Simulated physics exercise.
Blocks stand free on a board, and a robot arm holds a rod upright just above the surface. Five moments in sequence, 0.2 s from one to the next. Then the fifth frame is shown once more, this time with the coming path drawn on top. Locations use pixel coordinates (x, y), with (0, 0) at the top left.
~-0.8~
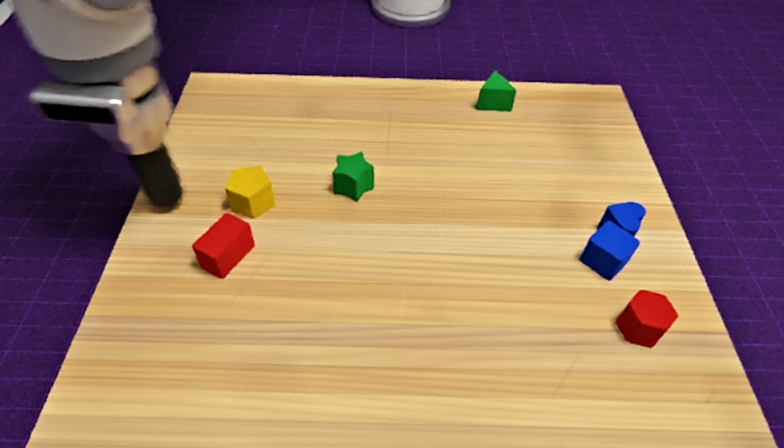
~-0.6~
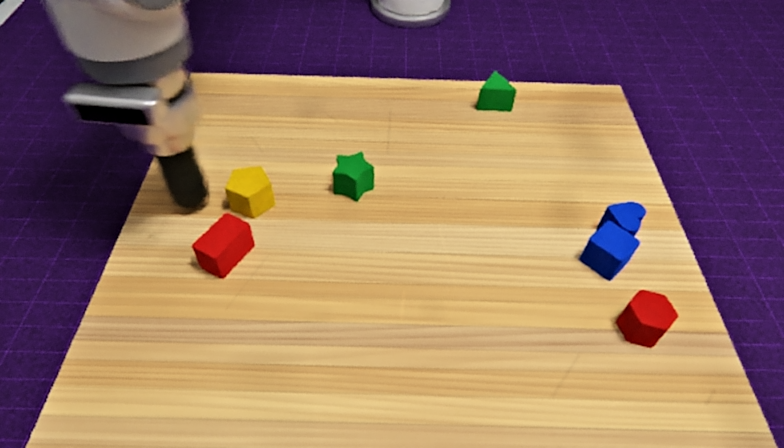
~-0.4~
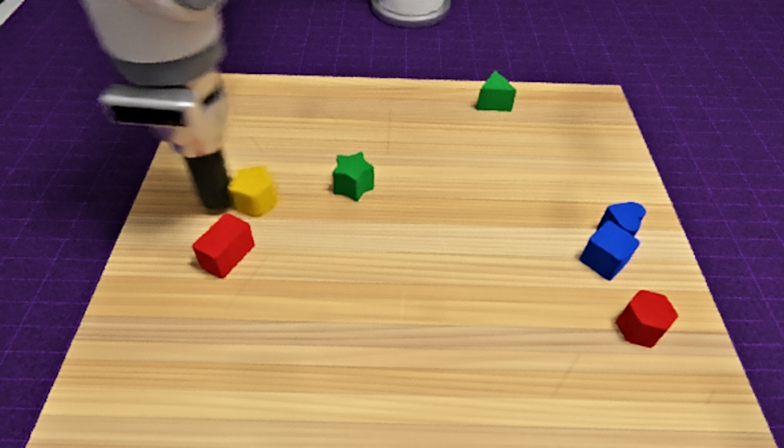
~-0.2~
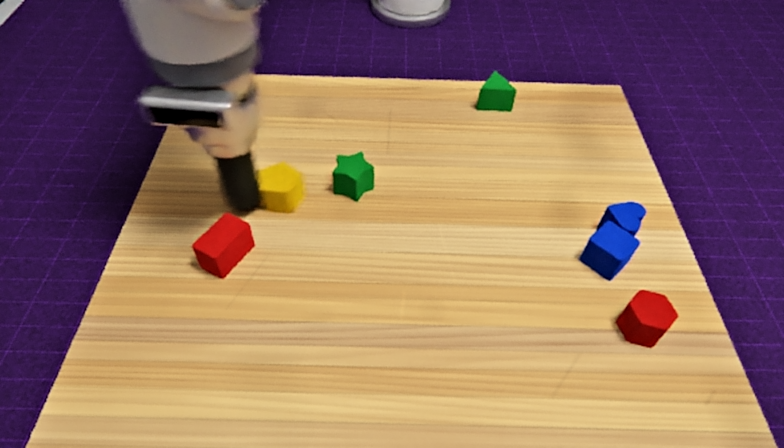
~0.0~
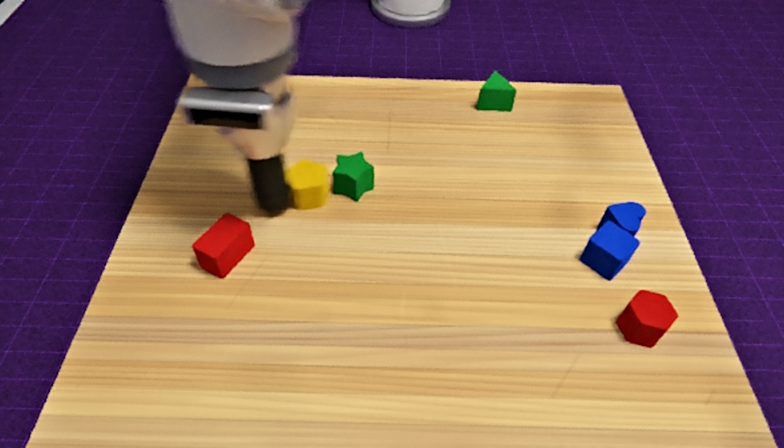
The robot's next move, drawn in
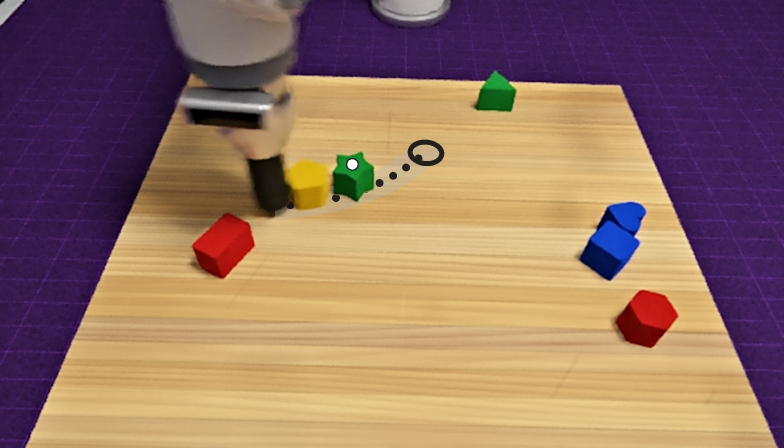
A robot arm holds a dark upright rod at the left of a pale wooden board on a purple surface, seen from above at an angle. A yellow pentagon, red block and green star sit left of centre, a green triangle at the back, two blue blocks and a red hexagon at right. The rod moves right and pushes the yellow pentagon up beside the star, the camera still.
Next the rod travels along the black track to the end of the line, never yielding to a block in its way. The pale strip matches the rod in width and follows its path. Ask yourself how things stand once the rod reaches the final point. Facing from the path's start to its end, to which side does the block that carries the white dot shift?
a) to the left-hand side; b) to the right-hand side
My pick is b.
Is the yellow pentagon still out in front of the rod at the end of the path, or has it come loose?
Ahead to the end.
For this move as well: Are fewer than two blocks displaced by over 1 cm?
No, it doesn't check out.
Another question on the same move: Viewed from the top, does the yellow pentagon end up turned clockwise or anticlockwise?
The block turns clockwise.
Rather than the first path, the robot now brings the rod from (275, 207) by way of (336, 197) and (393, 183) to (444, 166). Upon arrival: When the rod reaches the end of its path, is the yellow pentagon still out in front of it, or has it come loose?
Still being pushed.
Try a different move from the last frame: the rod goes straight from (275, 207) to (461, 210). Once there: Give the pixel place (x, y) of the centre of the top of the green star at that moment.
Its top middle will sit at (409, 138).
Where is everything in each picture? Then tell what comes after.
The first frame shows lower end of the rod (167, 195), tops of blocks, red rectangular block (221, 234), yellow pentagon (248, 180), green star (352, 164).
The second frame shows rod (191, 196), blocks as before.
The third frame shows rod (217, 197), yellow pentagon (252, 180).
The fourth frame shows rod (245, 198), yellow pentagon (279, 177).
The fifth frame shows rod (273, 199), red rectangular block (221, 234), yellow pentagon (306, 173), green star (352, 164).
The drawn path runs from (275, 207) through (335, 198) and (387, 179) to (426, 153); the dot is on the green star.
The first path, step by step. One third of the way, rod (334, 191); yellow pentagon (367, 164); green star (399, 153), turned 25° anticlockwise.
Two thirds of the way, rod (388, 171); yellow pentagon (420, 147); green star (452, 137), turned 20° anticlockwise.
At the end, rod (427, 145); red rectangular block not moved; yellow pentagon (461, 127), turned 30° clockwise; green star (496, 130).
